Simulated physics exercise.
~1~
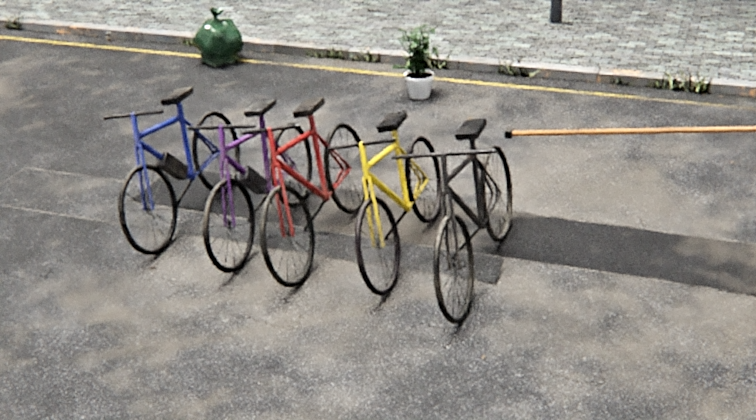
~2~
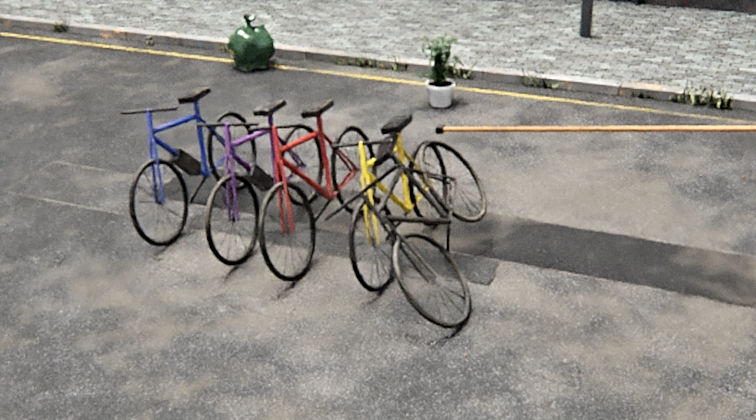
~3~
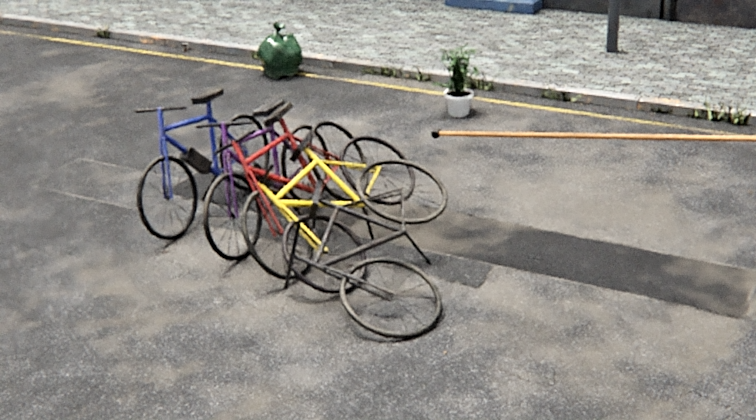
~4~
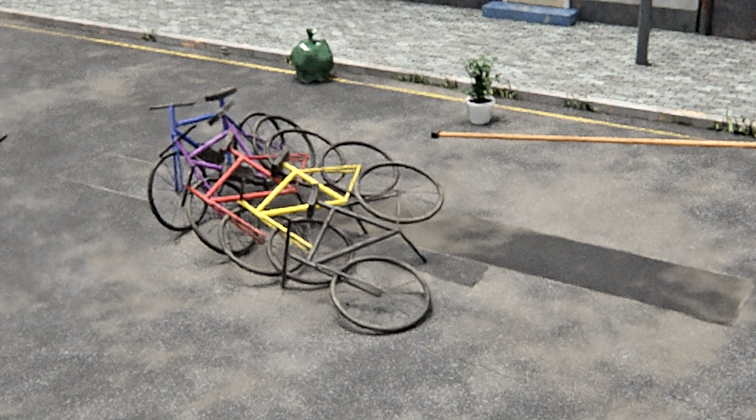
The black bicycle tips over, toppling yellow, red and purple ones, while the blue stands.
